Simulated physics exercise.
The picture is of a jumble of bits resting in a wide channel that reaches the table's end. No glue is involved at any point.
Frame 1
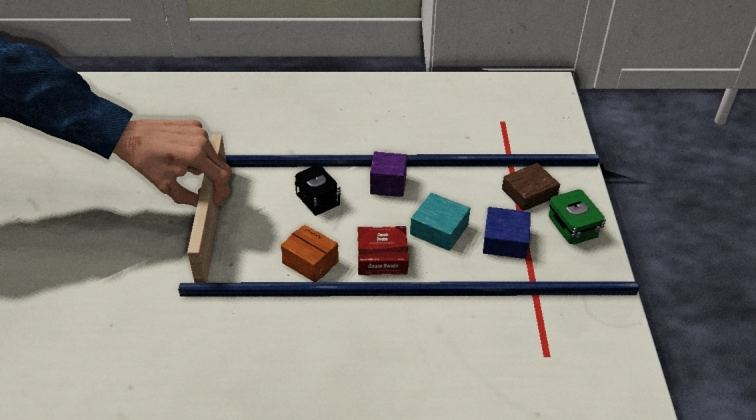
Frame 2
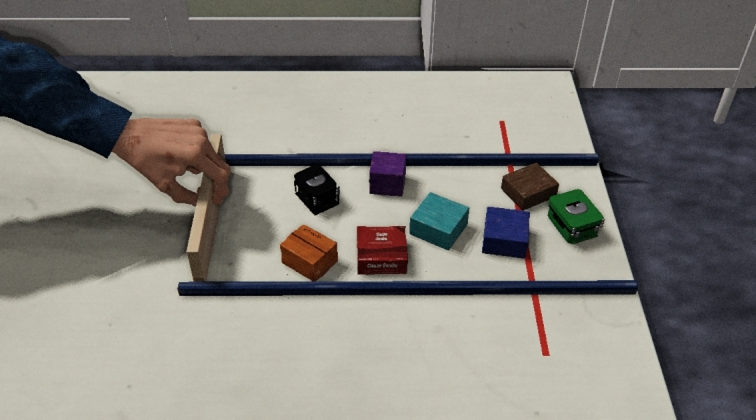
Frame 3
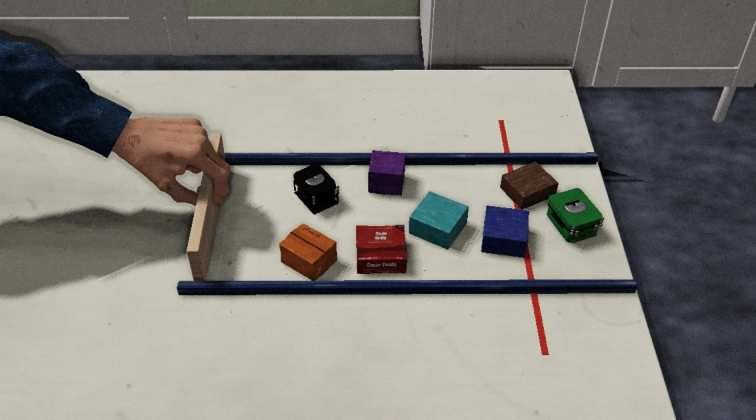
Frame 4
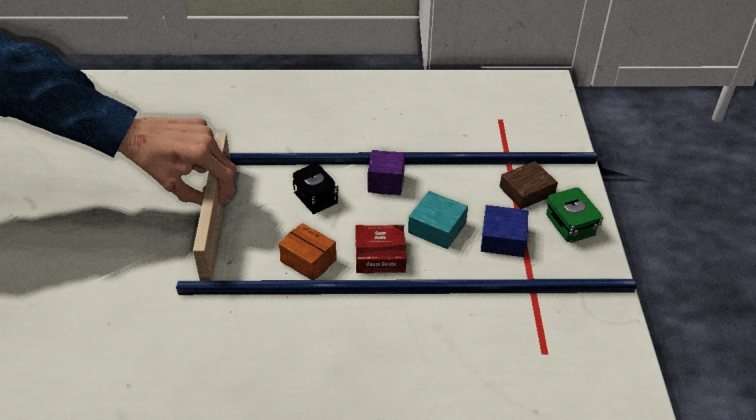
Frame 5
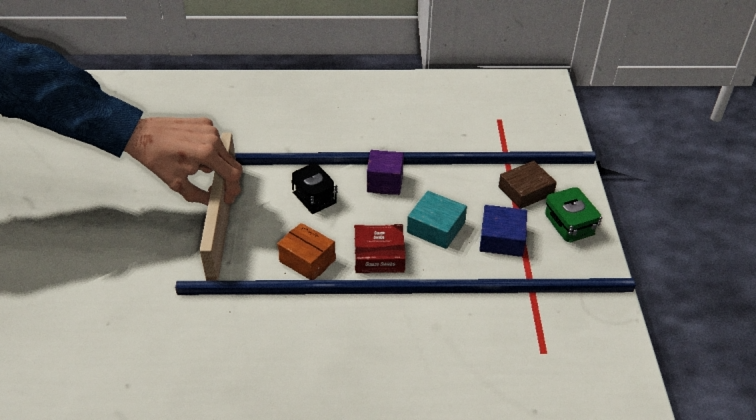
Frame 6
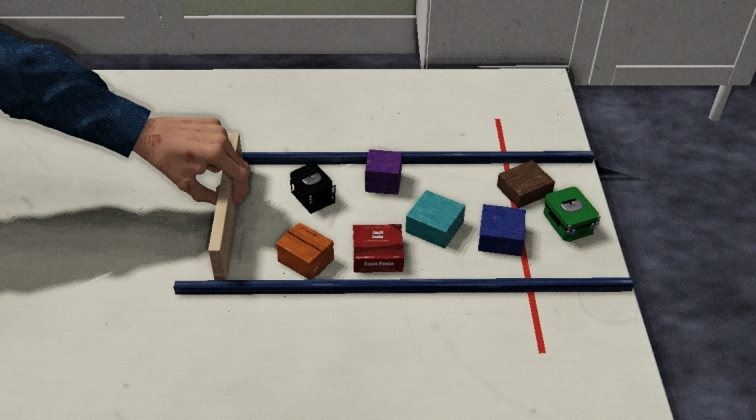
On a pale tabletop, between two dark blue rails, several coloured blocks and small cases sit scattered near a red line, while a hand at the left slides an upright wooden board slightly rightward without touching them.
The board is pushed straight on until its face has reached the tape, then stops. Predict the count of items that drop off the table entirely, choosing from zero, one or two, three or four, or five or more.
The loss over the edge is just one or two.
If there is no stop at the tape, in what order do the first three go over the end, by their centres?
Earliest first - the green case, the blue block, the red box.
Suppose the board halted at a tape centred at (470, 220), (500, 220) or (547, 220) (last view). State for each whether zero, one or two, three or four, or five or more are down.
One after another: None; 1 or 2; 1 or 2.
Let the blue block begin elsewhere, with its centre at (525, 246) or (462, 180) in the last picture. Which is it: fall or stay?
Taking the places in order, it ends up off; it sits tight.
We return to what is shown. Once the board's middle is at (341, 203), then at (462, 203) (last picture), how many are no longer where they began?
First 4, then 7.
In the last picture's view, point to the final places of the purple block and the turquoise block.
First: About (525, 164); second: About (569, 220).
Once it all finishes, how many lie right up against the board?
It's 3.
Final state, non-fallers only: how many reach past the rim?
The total comes out at 0.
Soon after, none off yet; green case at rest near (570, 215); brown block at rest near (526, 184); blue block at rest near (502, 230).
After that, none off yet; green case at rest near (570, 215); brown block at rest near (526, 184); blue block at rest near (505, 230).
And then, none off yet; green case displaced about its own width near (606, 214); brown block at rest near (526, 184); blue block displaced well along near (573, 229).
In the end, the number that fall off is one or two; gone, blue block and green case.
